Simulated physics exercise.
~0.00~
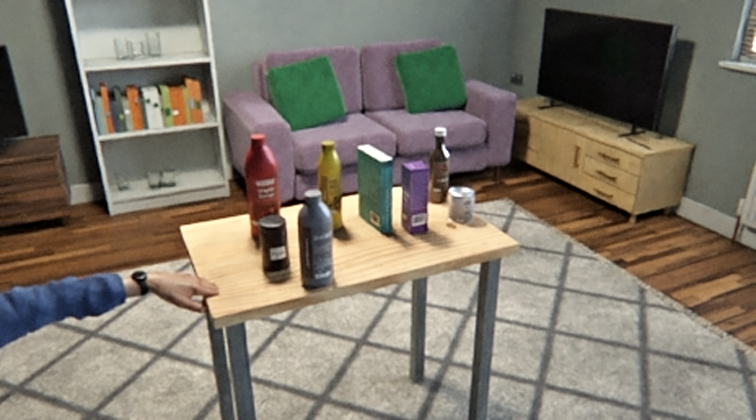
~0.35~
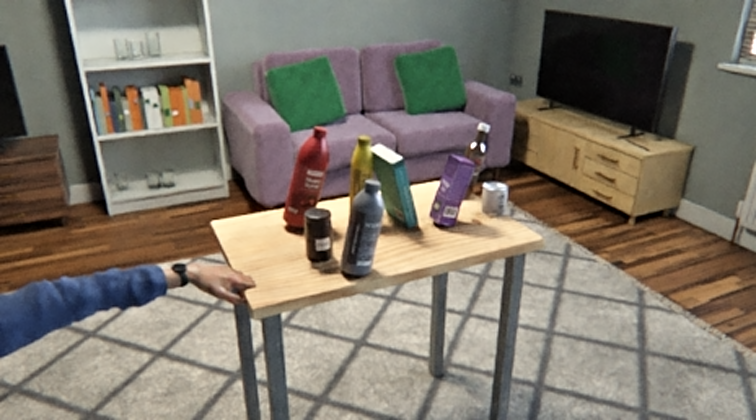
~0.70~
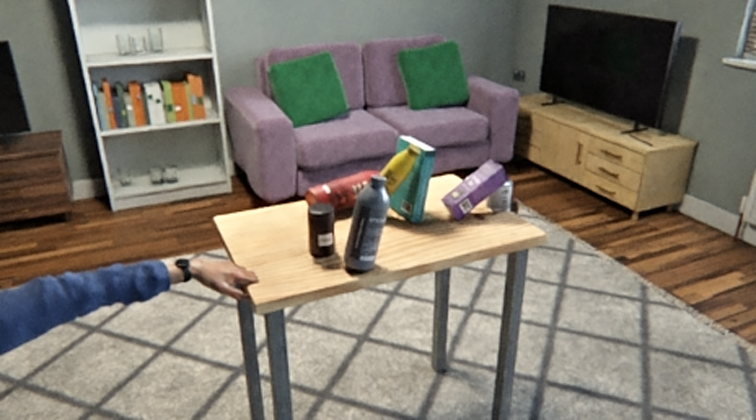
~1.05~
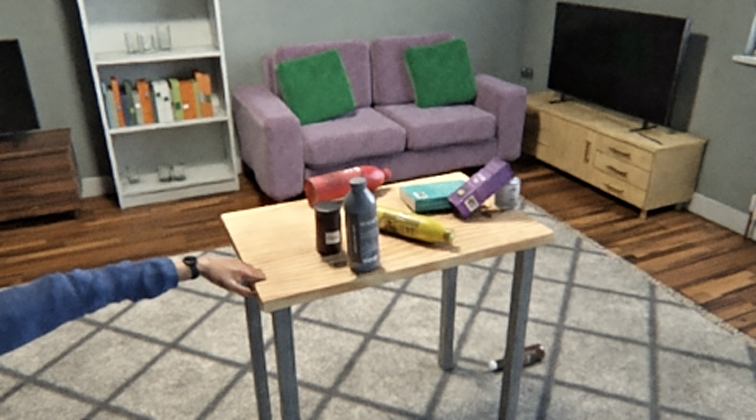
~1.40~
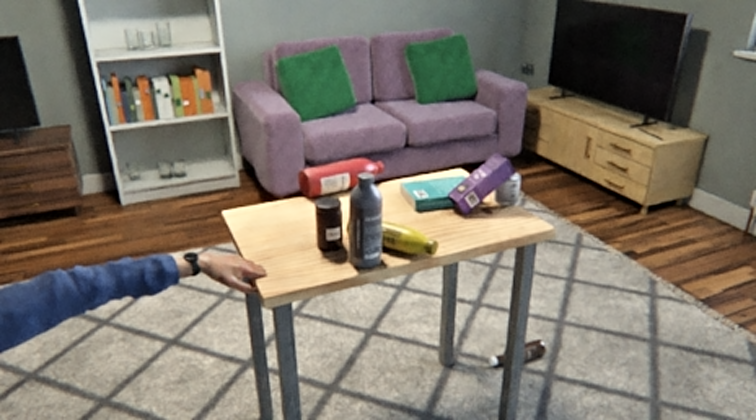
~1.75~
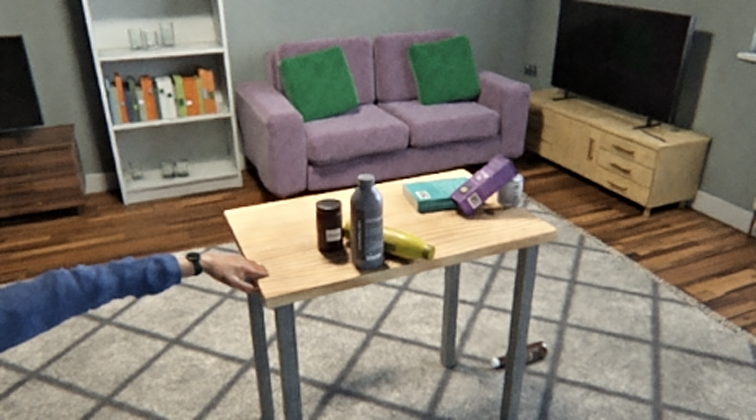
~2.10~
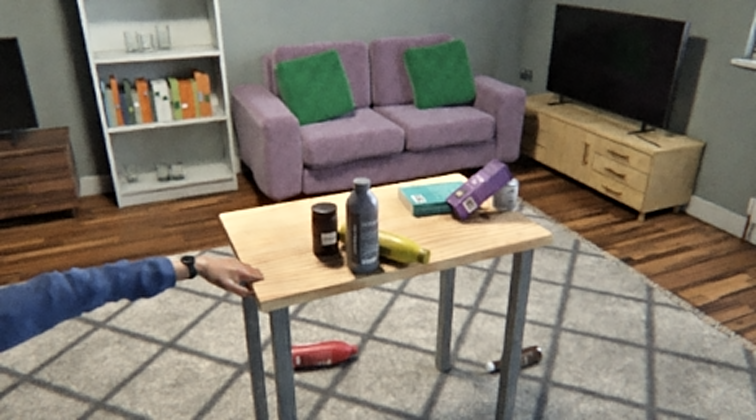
A hand jerks a wooden table right, toppling several items and sending two bottles to the floor.
